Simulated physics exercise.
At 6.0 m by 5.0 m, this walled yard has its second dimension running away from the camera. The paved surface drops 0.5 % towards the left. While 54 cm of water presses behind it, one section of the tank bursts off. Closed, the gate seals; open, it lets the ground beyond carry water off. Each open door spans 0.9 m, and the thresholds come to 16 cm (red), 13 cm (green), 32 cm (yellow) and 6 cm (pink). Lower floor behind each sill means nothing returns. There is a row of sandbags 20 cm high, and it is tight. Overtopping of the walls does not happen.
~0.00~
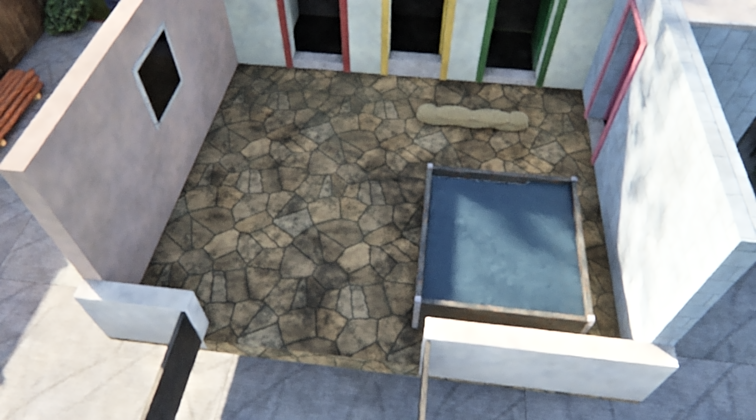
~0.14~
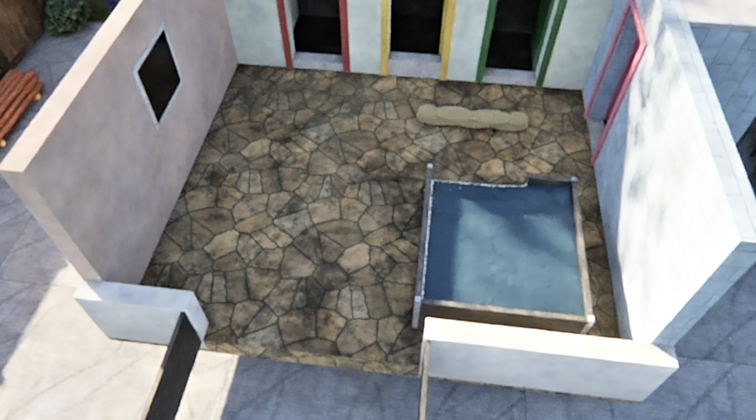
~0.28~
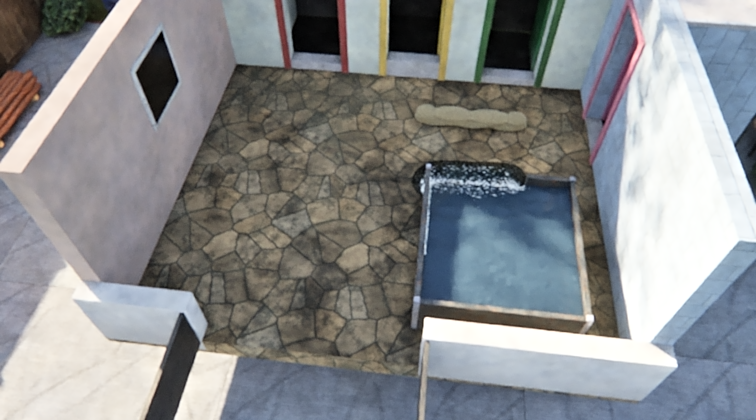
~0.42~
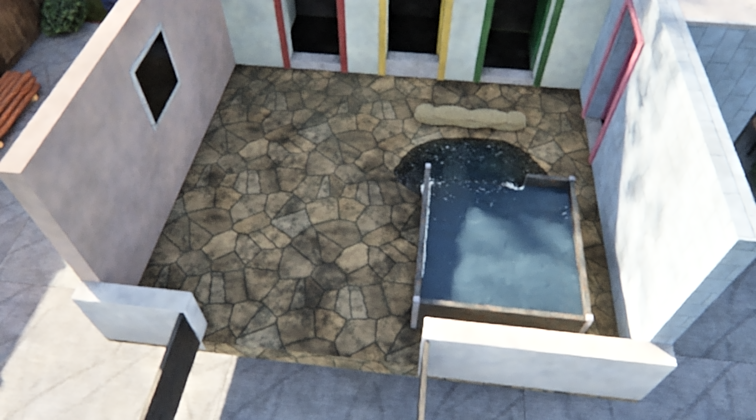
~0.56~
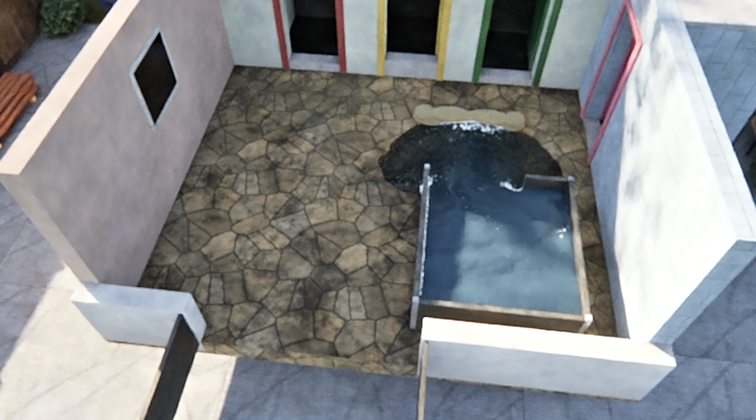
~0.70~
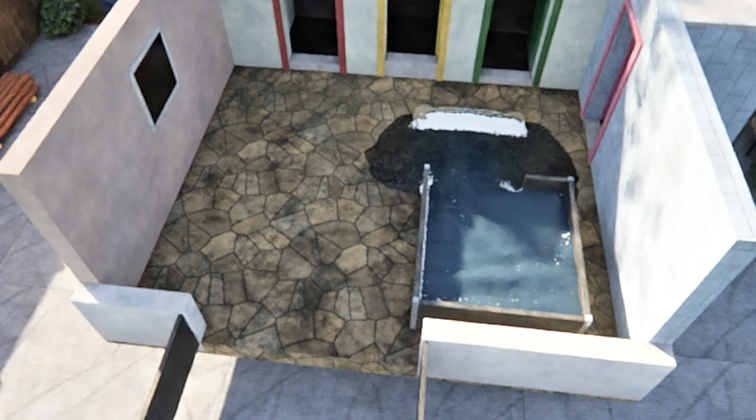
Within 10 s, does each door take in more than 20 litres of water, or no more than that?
In that time the red door takes in no more, the green door takes in no more, the yellow door takes in no more, the pink door takes in more.
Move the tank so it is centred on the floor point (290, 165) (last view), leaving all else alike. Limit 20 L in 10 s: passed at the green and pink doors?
Relative to the limit, green is within it and pink is beyond it.
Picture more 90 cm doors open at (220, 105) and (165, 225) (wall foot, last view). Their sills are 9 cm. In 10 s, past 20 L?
Taking them in order, the first is too much and the second fine.
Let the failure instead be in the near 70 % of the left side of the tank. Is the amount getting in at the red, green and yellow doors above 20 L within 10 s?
Then red does not exceed it, green does not exceed it, yellow does not exceed it.
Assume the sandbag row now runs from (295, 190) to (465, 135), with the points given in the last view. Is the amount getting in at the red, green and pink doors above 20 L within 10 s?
Moved that way: Red holds, green breaches it, pink breaches it.
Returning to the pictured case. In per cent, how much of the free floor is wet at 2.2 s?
Near 40 per cent is wet.
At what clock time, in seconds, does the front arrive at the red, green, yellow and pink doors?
Arrival times: Red 1.8 seconds, green 1.4 seconds, yellow 1.5 seconds, pink 1.0 seconds.
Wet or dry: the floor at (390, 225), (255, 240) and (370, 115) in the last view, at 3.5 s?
Point 1: Unreached; point 2: Unreached; point 3: Reached.
After 1.4 s water covers 30 % of the floor and is deepest (37 cm) near (457, 129); red door not reached, green door not reached, yellow door not reached, pink door 8 cm at the sill, 0 L in.
After 2.2 s water covers 40 % of the floor and is deepest (34 cm) near (468, 130); red door 15 cm at the sill, 0 L in, green door 10 cm at the sill, 0 L in, yellow door 10 cm at the sill, 0 L in, pink door 14 cm at the sill, 28 L in.
After 3.5 s water covers 55 % of the floor and is deepest (26 cm) near (234, 69); red door 10 cm at the sill, 0 L in, green door 10 cm at the sill, 0 L in, yellow door 6 cm at the sill, 0 L in, pink door 16 cm at the sill, 117 L in.
After 6.0 s water covers 75 % of the floor and is deepest (16 cm) near (125, 315); red door 10 cm at the sill, 0 L in, green door 5 cm at the sill, 0 L in, yellow door 6 cm at the sill, 0 L in, pink door 11 cm at the sill, 200 L in.
After 10.0 s water covers 95 % of the floor and is deepest (12 cm) near (125, 315); red door 6 cm at the sill, 0 L in, green door 3 cm at the sill, 0 L in, yellow door 7 cm at the sill, 0 L in, pink door 6 cm at the sill, 220 L in.
